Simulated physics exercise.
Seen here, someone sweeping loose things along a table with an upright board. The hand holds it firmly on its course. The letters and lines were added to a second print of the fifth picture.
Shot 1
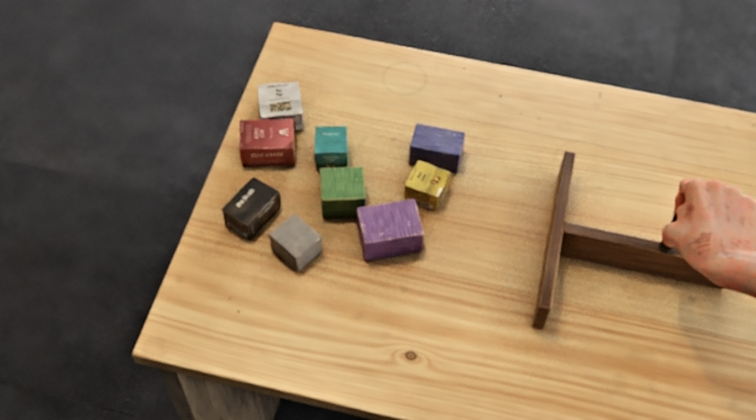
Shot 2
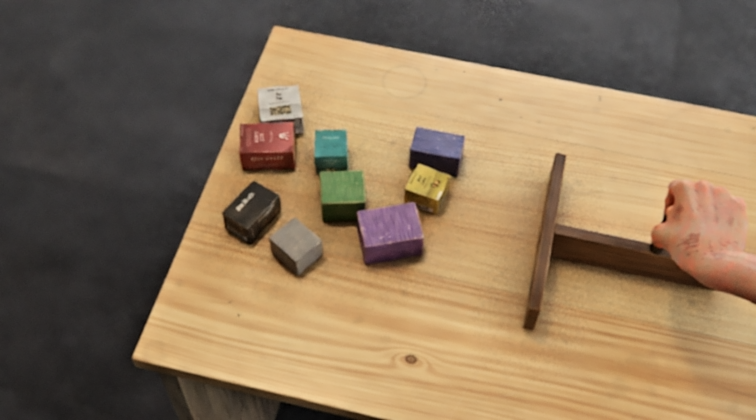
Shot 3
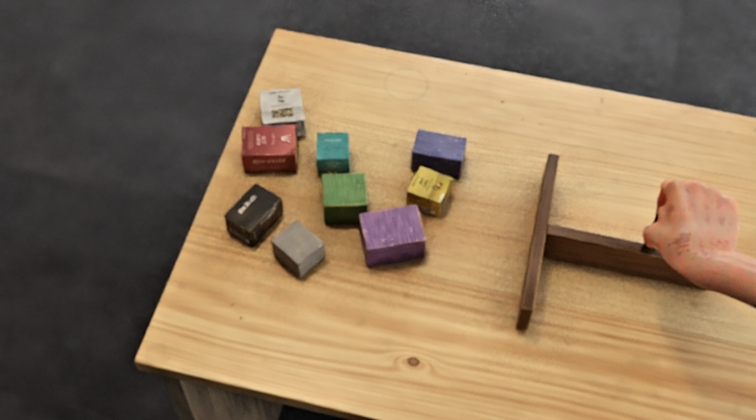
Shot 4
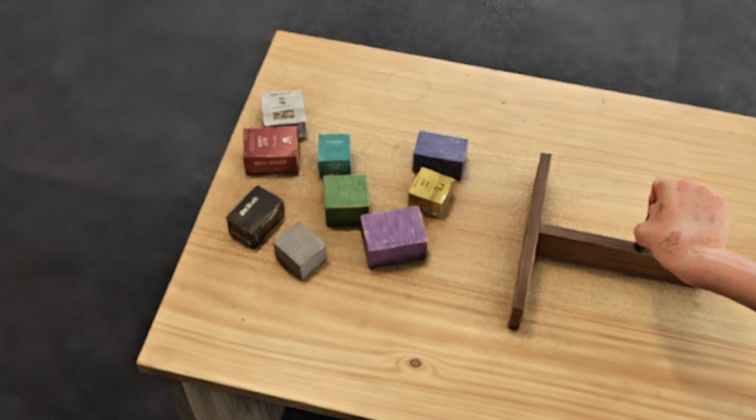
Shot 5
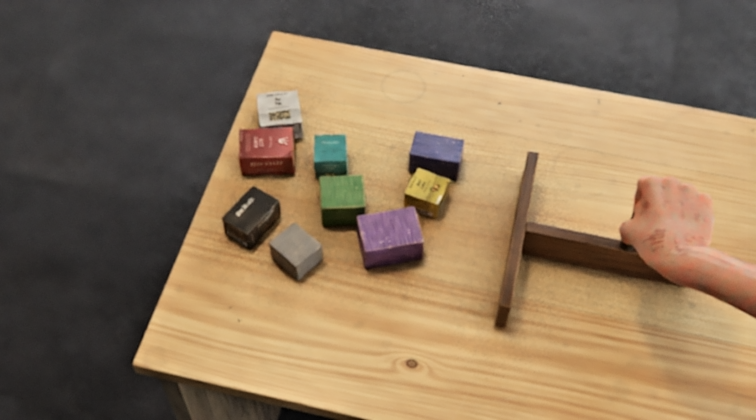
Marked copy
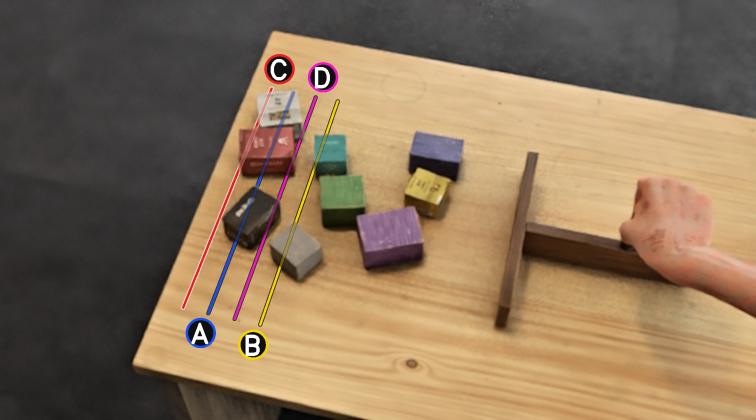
A hand gripping a dark wooden T-shaped board slides it slowly leftward across a pale wooden table, seen from above at an angle over a dark grey floor, with the view shifting only very slightly. To the left sit white, red, turquoise, green, black and grey blocks and boxes, with blue, yellow and purple ones nearer the middle. The board narrows the gap without touching them, and they stay in place.
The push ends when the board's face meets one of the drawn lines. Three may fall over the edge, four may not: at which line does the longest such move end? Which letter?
It can go as far as D.
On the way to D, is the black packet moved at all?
Yes.
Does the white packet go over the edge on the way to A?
Yes.
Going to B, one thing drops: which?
The red box.
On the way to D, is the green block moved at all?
By then, yes.
On the marked copy, A at (254, 194); B at (302, 204); C at (231, 189); D at (279, 199).
With D. Early on, board (431, 207); blue block (415, 152); purple block (383, 236).
Further on, board (345, 189); red box (248, 148); turquoise packet (292, 147).
At the end, board (281, 176); red box over the edge; black packet over the edge; two fallen.
As for the rest, A drops five; B is within the limit but short; C drops seven.
